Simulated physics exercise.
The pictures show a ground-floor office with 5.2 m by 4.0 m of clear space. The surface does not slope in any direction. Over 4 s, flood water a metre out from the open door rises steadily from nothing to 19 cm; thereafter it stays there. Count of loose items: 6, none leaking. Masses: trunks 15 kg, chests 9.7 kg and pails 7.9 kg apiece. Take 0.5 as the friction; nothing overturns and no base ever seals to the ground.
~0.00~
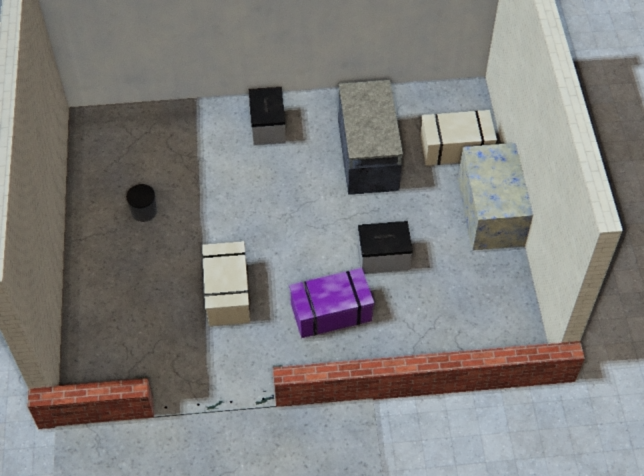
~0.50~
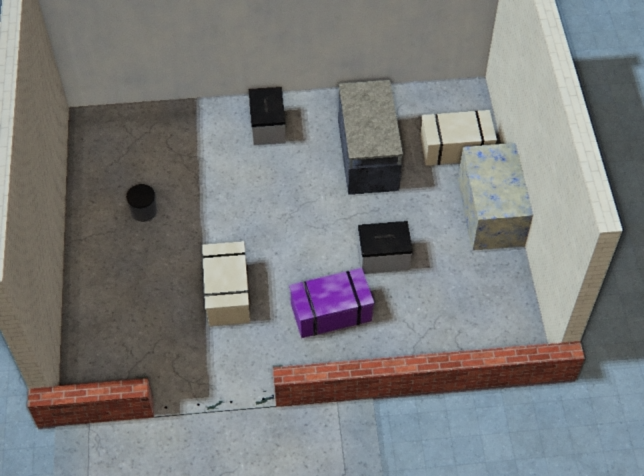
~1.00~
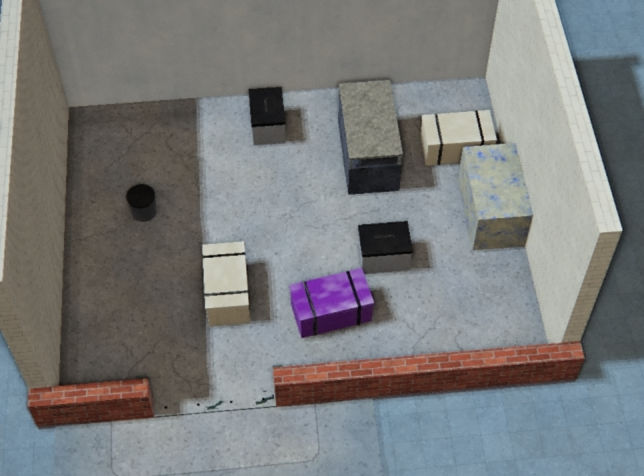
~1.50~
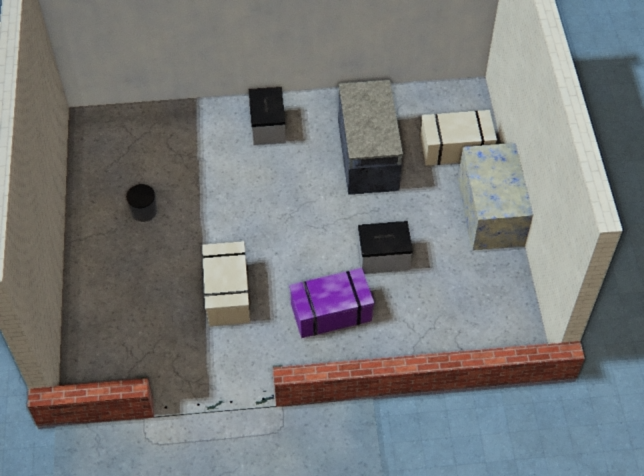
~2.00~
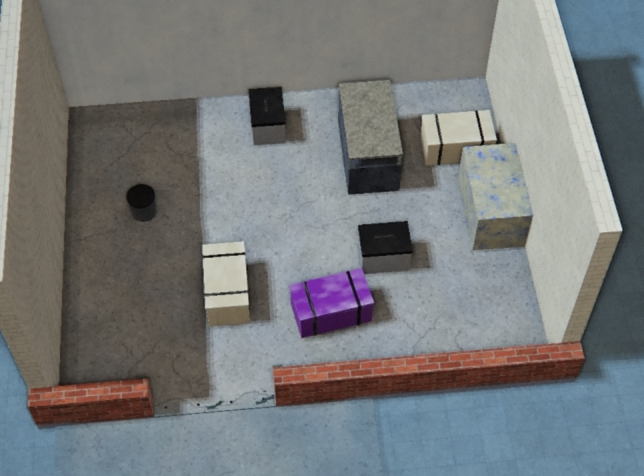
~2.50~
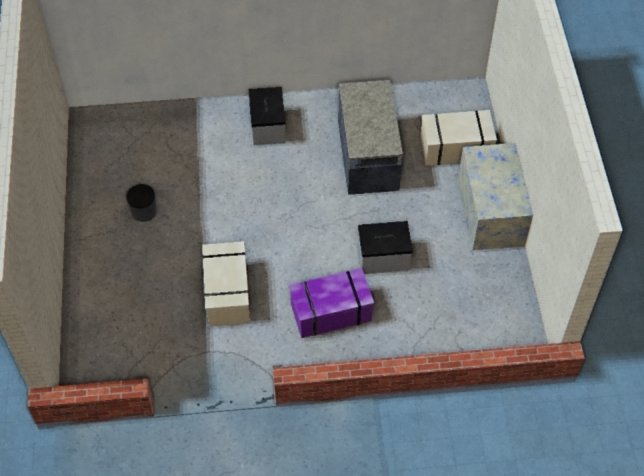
Open-topped room with chests and blocks standing still as shallow water spreads across the ground outside, then edges through the brick wall's gap.
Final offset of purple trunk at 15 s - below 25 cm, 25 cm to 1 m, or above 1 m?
It will scoot partway, short of a metre.
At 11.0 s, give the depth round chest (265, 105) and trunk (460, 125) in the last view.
I'd put it at 9 cm and 5 cm respectively.
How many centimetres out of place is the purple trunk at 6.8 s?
Close to 0 cm.
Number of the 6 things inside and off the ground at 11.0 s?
My tally comes to 3.
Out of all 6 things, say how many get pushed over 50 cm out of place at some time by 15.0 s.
Count: 5.
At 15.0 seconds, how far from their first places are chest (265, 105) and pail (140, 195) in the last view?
Net displacement, in order: 50 cm; 100 cm.
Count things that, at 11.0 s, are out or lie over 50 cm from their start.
Result: 2.
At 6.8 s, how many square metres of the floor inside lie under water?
Around 14 m2 of it.
After 3.5 s the purple trunk is near (332, 294), 0.0 m from its start, aground; 0 afloat.
After 6.8 s the purple trunk is near (332, 294), 0.0 m from its start, aground; 0 afloat.
After 11.0 s the purple trunk is near (332, 294), 0.0 m from its start, aground; 3 afloat.
After 15.0 s the purple trunk is near (356, 337), 0.6 m from its start, aground; 5 afloat.
